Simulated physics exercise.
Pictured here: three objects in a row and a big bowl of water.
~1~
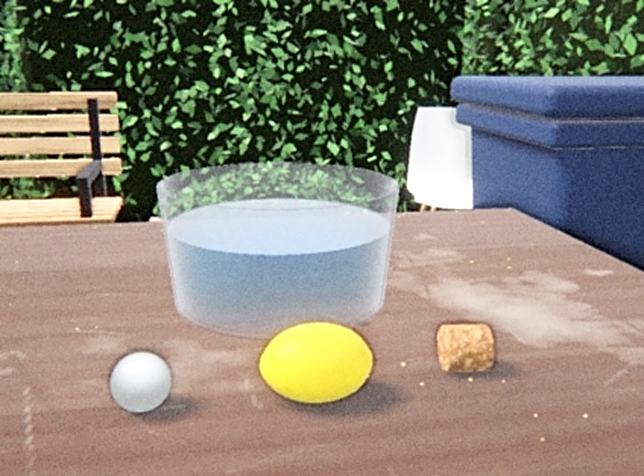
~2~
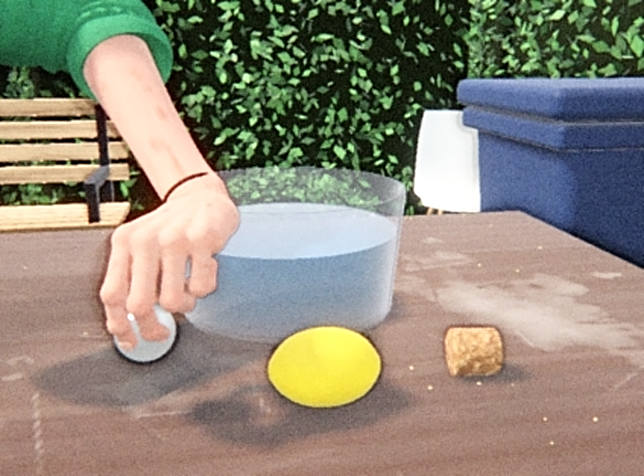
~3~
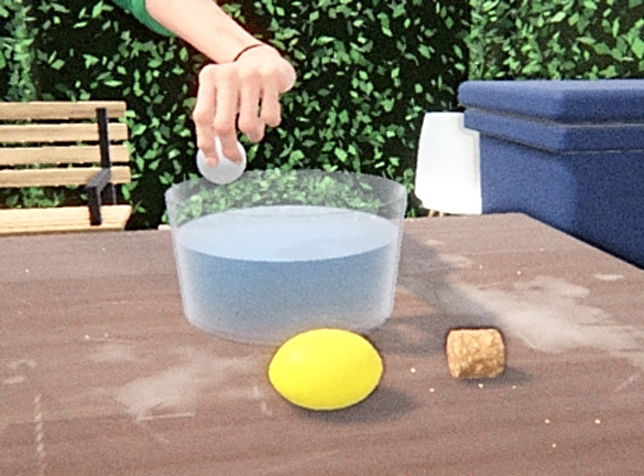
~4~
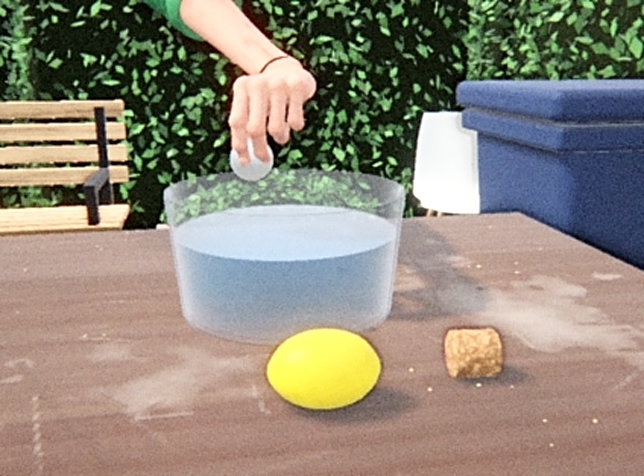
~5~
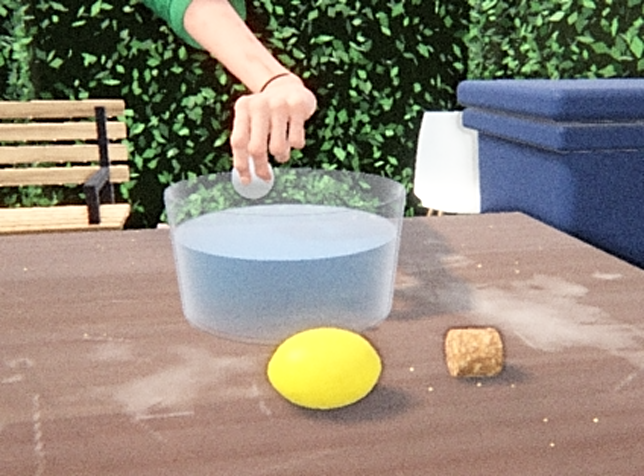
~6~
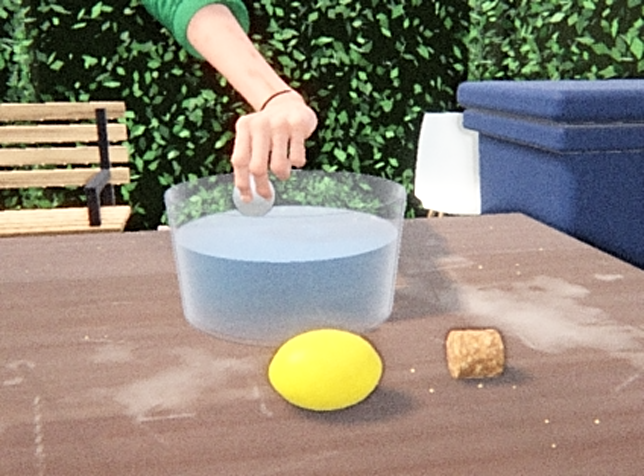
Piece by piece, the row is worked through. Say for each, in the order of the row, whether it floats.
Well, from the left it falls to the base, then remains up, then remains up.
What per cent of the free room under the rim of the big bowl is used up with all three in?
I'd say some 10 in a hundred.
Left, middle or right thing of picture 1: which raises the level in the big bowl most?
That is the middle object.
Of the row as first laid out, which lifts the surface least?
That is the rightmost piece.
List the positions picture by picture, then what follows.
In the first frame, the row from the left; steel ball (142, 382); lemon (317, 363); cork (465, 348).
In the second frame, a hand picks up the steel ball; steel ball (145, 330); cork (473, 352).
In the third frame, it is carried over; steel ball (221, 160); lemon (326, 370).
In the fourth frame, it is above the big bowl; steel ball (252, 160); cork (473, 353).
In the fifth frame, it comes down; steel ball (253, 178); lemon (325, 369).
In the sixth frame, it is just over the surface; steel ball (254, 196); lemon (326, 370); cork (474, 354).
Next, the steel ball sinks.
After that, the lemon rides on the surface.
Finally, the cork rides on the surface; afloat, lemon and cork.
